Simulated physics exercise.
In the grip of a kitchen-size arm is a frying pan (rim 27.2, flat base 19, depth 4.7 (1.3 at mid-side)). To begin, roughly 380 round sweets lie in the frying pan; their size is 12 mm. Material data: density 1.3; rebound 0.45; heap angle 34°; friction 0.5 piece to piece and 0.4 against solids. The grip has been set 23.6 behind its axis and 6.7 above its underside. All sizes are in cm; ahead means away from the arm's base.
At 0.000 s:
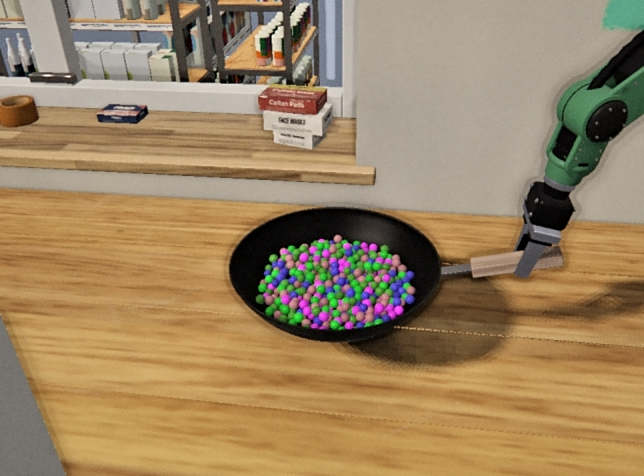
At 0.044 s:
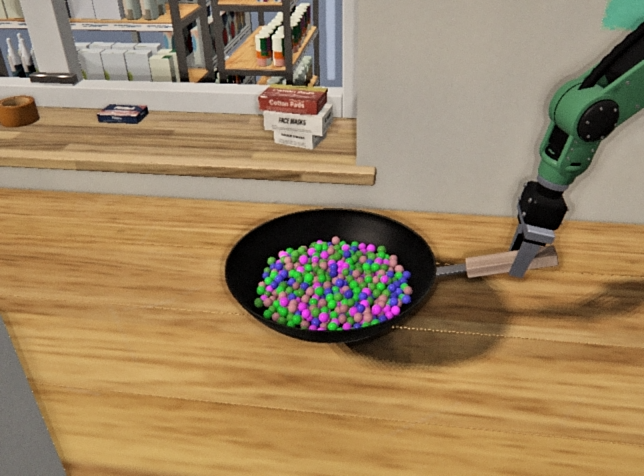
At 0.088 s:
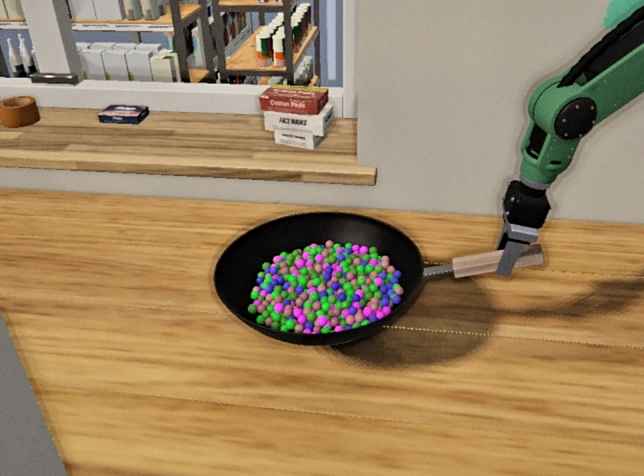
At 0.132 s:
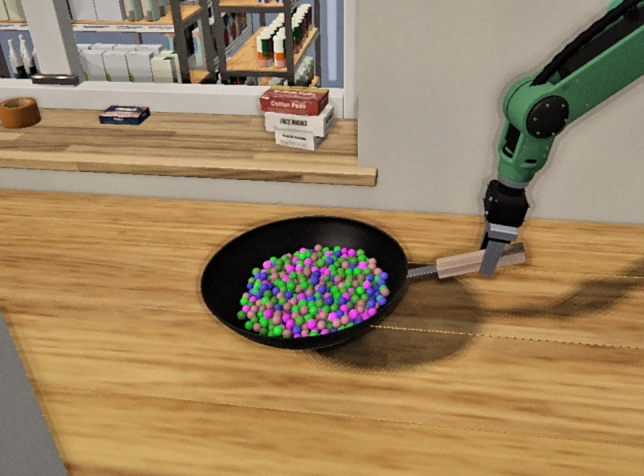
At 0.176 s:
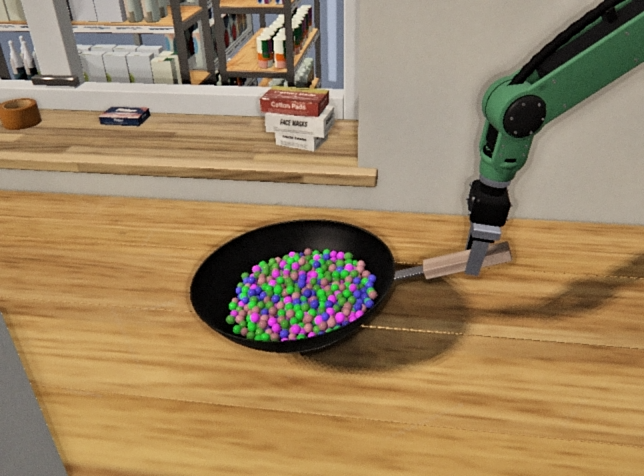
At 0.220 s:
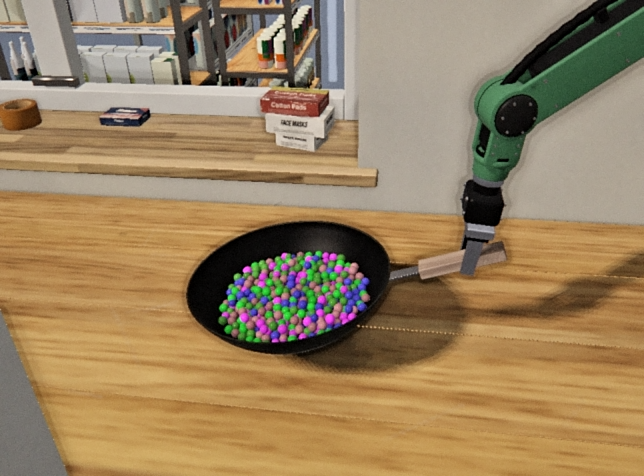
The clip shows a green robotic arm gripping the handle of a black frying pan filled with small multicoloured round sweets above a wooden counter, moving it a short way left and slightly closer while tilting it gently.
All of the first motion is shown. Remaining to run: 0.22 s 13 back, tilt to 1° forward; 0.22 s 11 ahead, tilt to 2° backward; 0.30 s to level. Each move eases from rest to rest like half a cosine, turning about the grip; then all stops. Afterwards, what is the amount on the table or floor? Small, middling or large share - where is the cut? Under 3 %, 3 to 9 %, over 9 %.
Small.
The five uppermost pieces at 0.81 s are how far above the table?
Those pieces are roughly 14 cm high.
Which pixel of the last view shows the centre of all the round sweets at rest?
(325, 282).
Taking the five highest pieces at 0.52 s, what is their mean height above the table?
They are some 14 cm up.
By 0.52 s, level, highest piece 14 above the table; 379 in the frying pan, 1 in flight or on a rim.
By 0.81 s, level, highest piece 14 above the table; 377 in the frying pan, 2 on the table or floor, 1 in flight or on a rim.
By 1.16 s, level, highest piece 14 above the table; 377 in the frying pan, 3 on the table or floor.
By 2.21 s, level, highest piece 14 above the table; 377 in the frying pan, 3 on the table or floor.
Final count, 377 in the frying pan, 3 on the table or floor. That is 1 % on the table or floor.
